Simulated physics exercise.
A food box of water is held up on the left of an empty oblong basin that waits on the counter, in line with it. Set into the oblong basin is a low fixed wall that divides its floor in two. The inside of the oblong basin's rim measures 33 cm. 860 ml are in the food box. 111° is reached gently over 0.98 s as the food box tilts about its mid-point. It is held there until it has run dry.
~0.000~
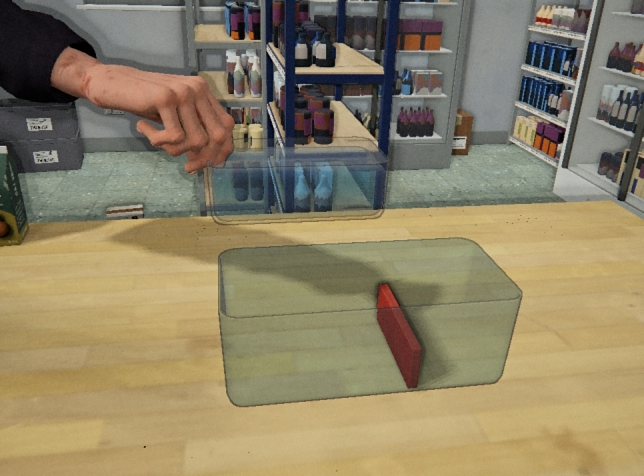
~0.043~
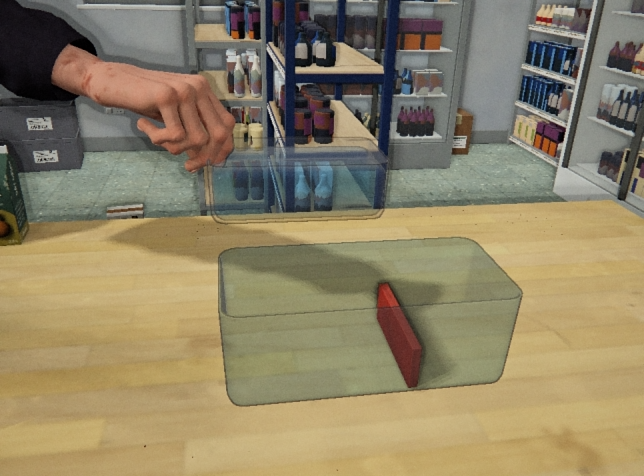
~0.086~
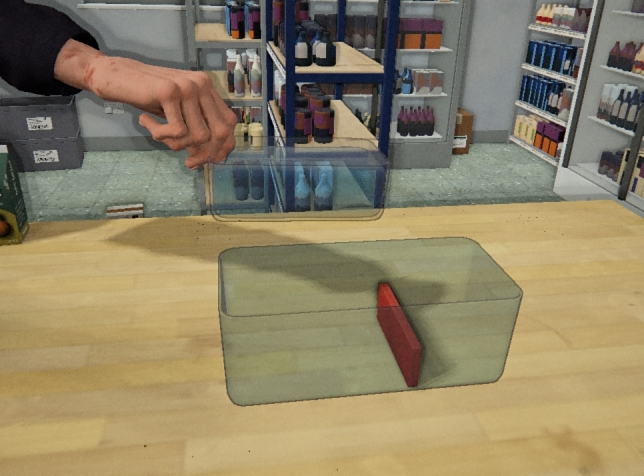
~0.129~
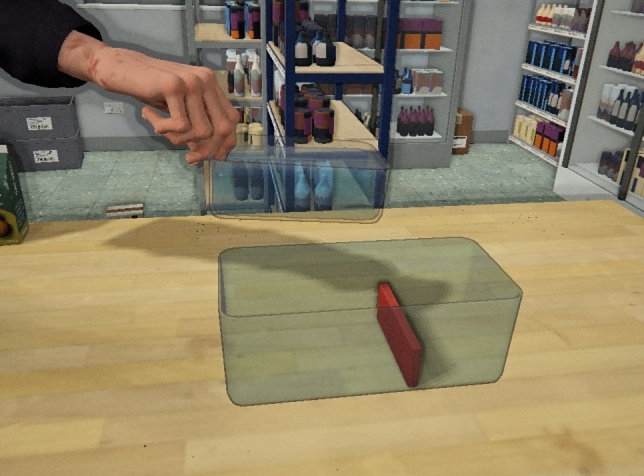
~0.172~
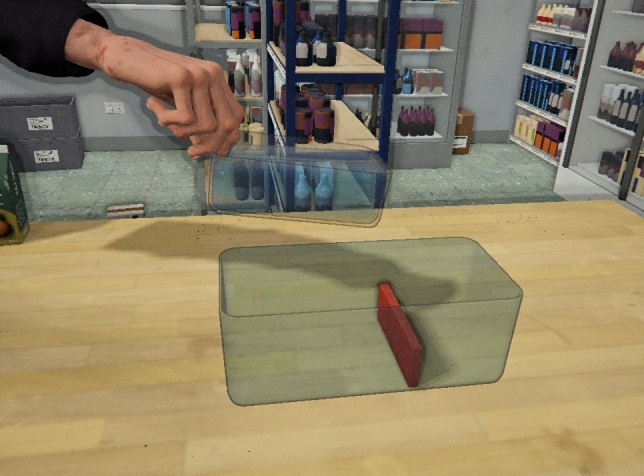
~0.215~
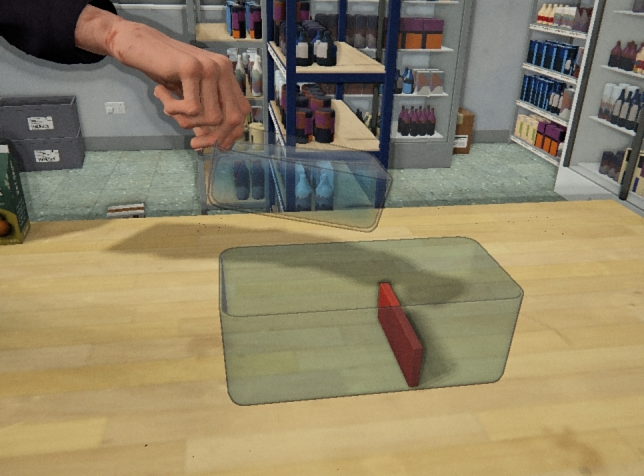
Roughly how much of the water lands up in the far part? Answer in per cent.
Around 62 %.
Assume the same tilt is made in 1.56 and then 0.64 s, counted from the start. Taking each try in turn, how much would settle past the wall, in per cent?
Respectively about 70 and 50 percent.
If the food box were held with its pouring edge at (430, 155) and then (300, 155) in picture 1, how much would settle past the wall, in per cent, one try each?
Roughly 75 per cent the first time and 5 per cent the second.
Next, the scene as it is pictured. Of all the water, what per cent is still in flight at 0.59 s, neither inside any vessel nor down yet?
42 %.
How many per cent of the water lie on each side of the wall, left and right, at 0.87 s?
28 per cent left and 64 right, roughly.
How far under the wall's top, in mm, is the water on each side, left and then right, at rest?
On the left it's about 48 mm; on the right, about 24 mm.
After 0.59 s the tilt is 74° and 22 per cent is still to pour, 2 is left of the wall and 34 right of it.
After 0.87 s the tilt is 108° and 3 per cent is still to pour, 27 is left of the wall and 63 right of it.
After 1.16 s the tilt is 111° and 0 per cent is still to pour, 33 is left of the wall and 62 right of it.
After 1.48 s the tilt is 111° and 0 per cent is still to pour, 33 is left of the wall and 62 right of it.
In the end 33 per cent lies left of the wall, 62 right of it and 5 outside.
